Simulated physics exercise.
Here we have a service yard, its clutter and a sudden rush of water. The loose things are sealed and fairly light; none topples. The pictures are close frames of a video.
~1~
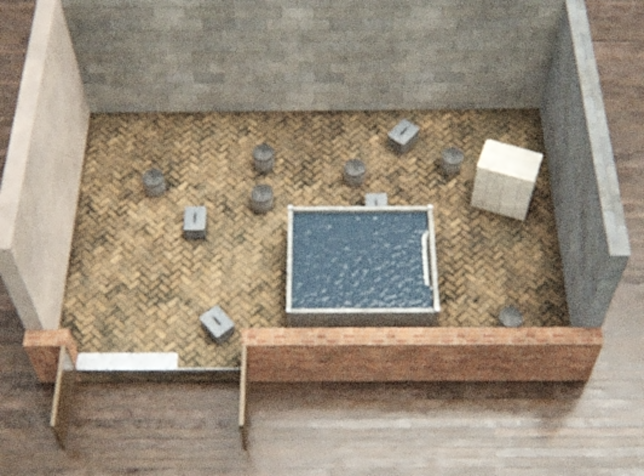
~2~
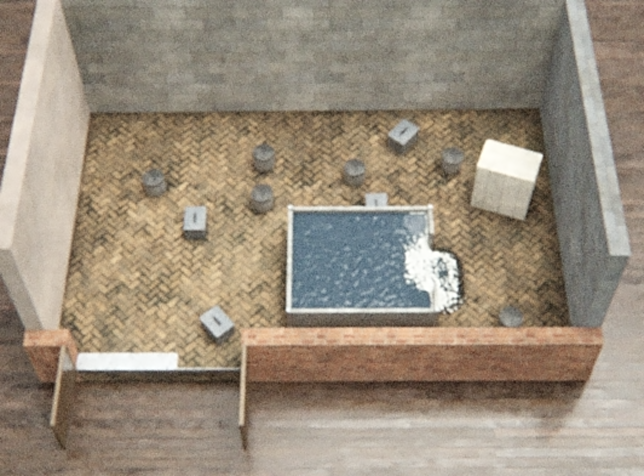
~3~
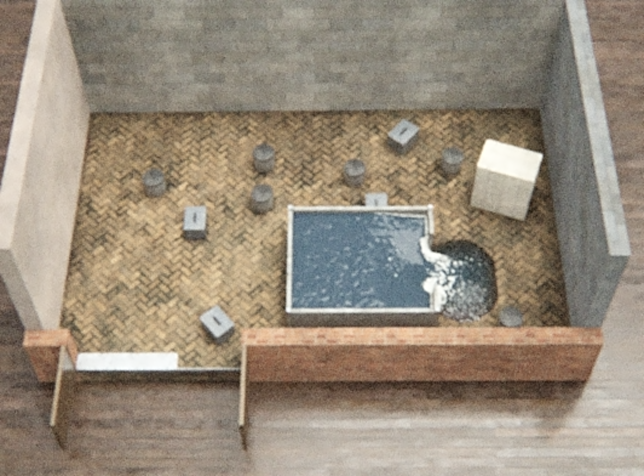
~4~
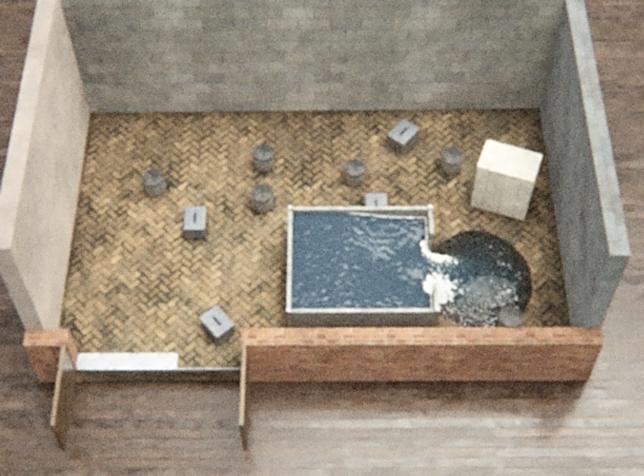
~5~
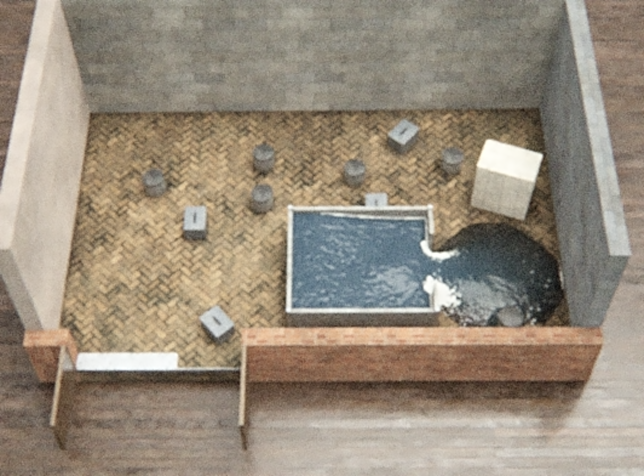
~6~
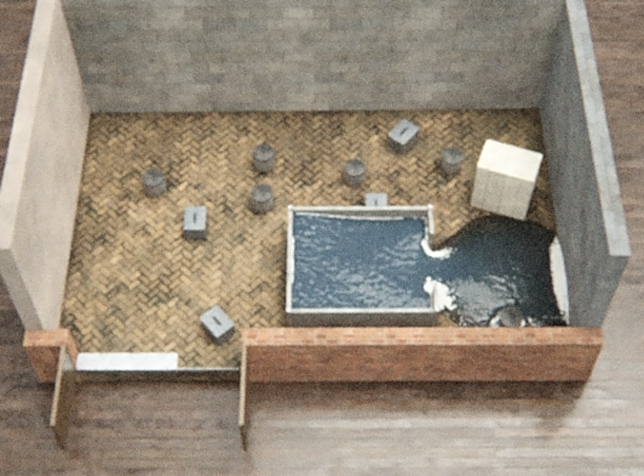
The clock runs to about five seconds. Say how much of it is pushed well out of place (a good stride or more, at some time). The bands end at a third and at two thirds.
That comes to between one and two thirds.
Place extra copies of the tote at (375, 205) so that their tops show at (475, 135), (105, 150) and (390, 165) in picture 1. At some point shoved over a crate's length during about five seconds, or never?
As listed: Swept aside, not that far, that far or more.
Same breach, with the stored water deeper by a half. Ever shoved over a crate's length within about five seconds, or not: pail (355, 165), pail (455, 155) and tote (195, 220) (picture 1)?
In turn: Shifted that much, no, no.
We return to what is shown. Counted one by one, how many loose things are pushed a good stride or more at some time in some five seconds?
The number is 4.
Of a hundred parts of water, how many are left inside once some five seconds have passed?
Some 100 per cent.
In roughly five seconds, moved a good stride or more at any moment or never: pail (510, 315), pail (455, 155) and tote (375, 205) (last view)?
One after the other: Yes, no, yes.
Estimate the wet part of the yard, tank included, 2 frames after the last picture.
Some 25 per cent.
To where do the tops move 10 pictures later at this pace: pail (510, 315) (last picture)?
Close to (546, 321).
A moment on, 0 of 10 are well off their spots; 0 afloat.
Next, 0 of 10 are well off their spots; 1 afloat.
Later, 1 of 10 are well off their spots; 1 afloat.
In the end, 4 of 10 are well off their spots, and 4 have been at some point; 3 afloat.
